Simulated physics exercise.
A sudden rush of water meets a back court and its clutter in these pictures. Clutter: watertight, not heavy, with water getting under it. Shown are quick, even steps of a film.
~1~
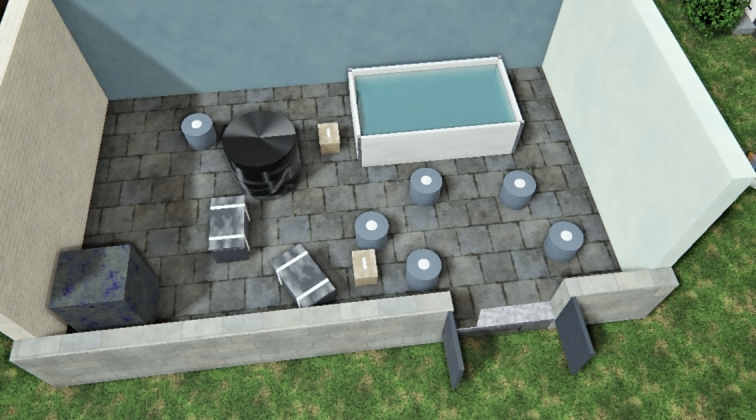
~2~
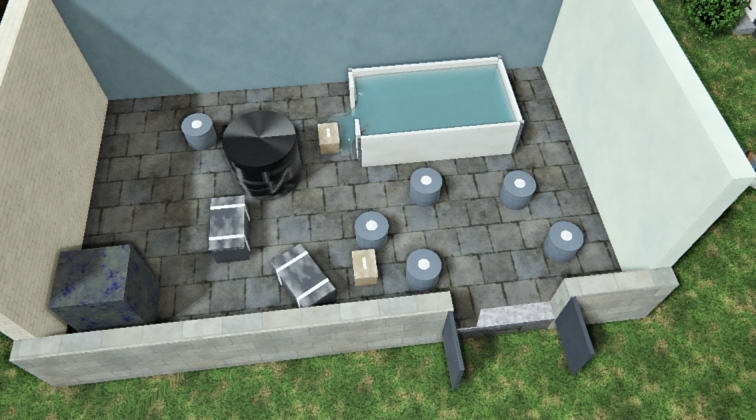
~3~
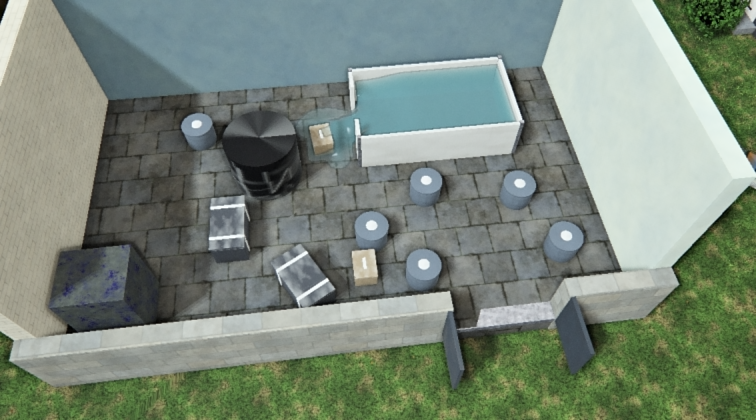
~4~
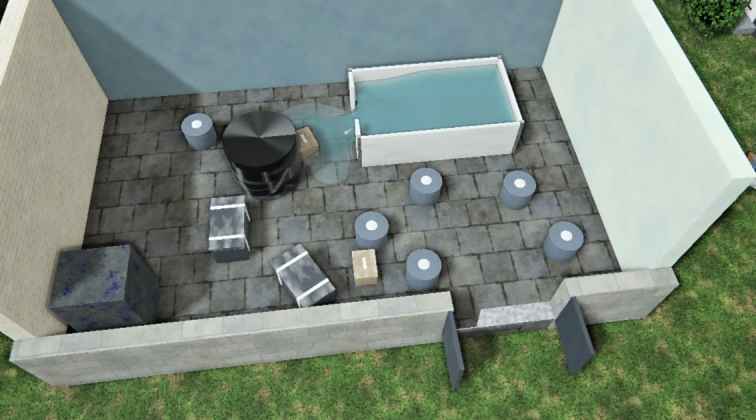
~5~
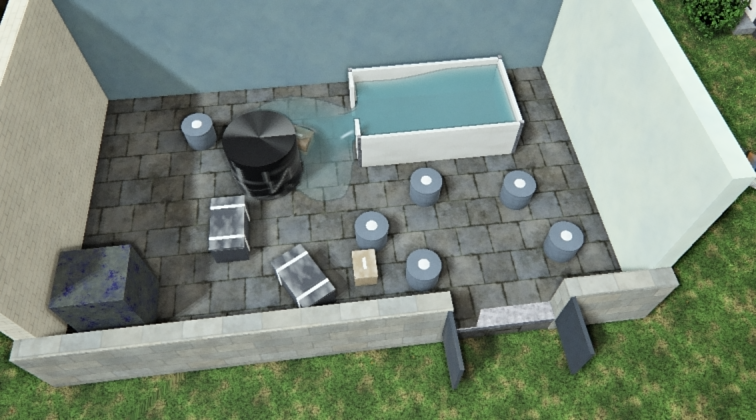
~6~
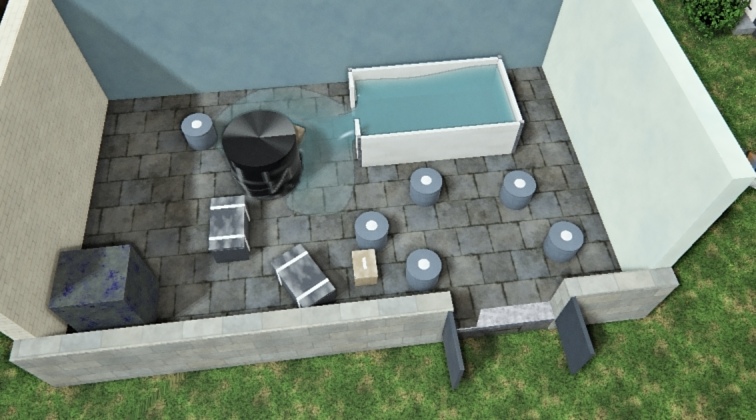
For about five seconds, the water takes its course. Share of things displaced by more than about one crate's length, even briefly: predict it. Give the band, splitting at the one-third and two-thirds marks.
The share lands in the middle band, from one to two thirds.
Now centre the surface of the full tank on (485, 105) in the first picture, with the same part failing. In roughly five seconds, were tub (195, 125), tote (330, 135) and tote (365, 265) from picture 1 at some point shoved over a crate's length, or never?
Well, in order they come out as moved that far, moved that far and stayed within it.
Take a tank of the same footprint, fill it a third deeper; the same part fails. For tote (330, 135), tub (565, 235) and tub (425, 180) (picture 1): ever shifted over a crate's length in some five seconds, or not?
In the order you named them: Went past the threshold, stayed within the threshold, stayed within the threshold.
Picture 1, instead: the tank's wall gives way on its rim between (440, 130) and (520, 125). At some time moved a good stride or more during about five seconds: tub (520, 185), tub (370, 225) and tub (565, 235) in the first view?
As listed: Shifted that much, never so far, pushed that far.
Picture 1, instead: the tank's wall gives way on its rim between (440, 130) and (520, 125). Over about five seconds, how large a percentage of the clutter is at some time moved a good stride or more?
By my reckoning, around 30 percent.
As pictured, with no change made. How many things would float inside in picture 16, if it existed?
The total here is 0.
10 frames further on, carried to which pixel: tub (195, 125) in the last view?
About (144, 132).
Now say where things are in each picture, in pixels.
In the first picture, a tote at (329, 133) rests on the ground; a tub at (197, 125) rests on the ground; 0 of 10 have shifted.
In the second picture, a tote at (328, 133), on the bottom; a tub at (197, 125) rests on the ground; 0 of 10 have shifted.
In the third picture, a tote at (321, 135), on the bottom, close to its start; a tub at (197, 125), on the bottom; 1 of 10 have shifted.
In the fourth picture, a tote at (304, 139) rests on the ground, a stride from its start; a tub at (197, 125) rests on the ground; 1 of 10 have shifted.
In the fifth picture, a tote at (297, 135), on the bottom, a stride from its start; a tub at (197, 125) rests on the ground; 1 of 10 have shifted.
In the sixth picture, a tote at (288, 131), on the bottom, a stride from its start; a tub at (197, 125) rests on the ground; 1 of 10 have shifted.
A moment on, 1 of 10 are well off their spots; 0 afloat.
Next, 2 of 10 are well off their spots; 0 afloat.
Later, 3 of 10 are well off their spots; 2 afloat.
In the end, 4 of 10 are well off their spots, and 4 have been at some point; 2 afloat.
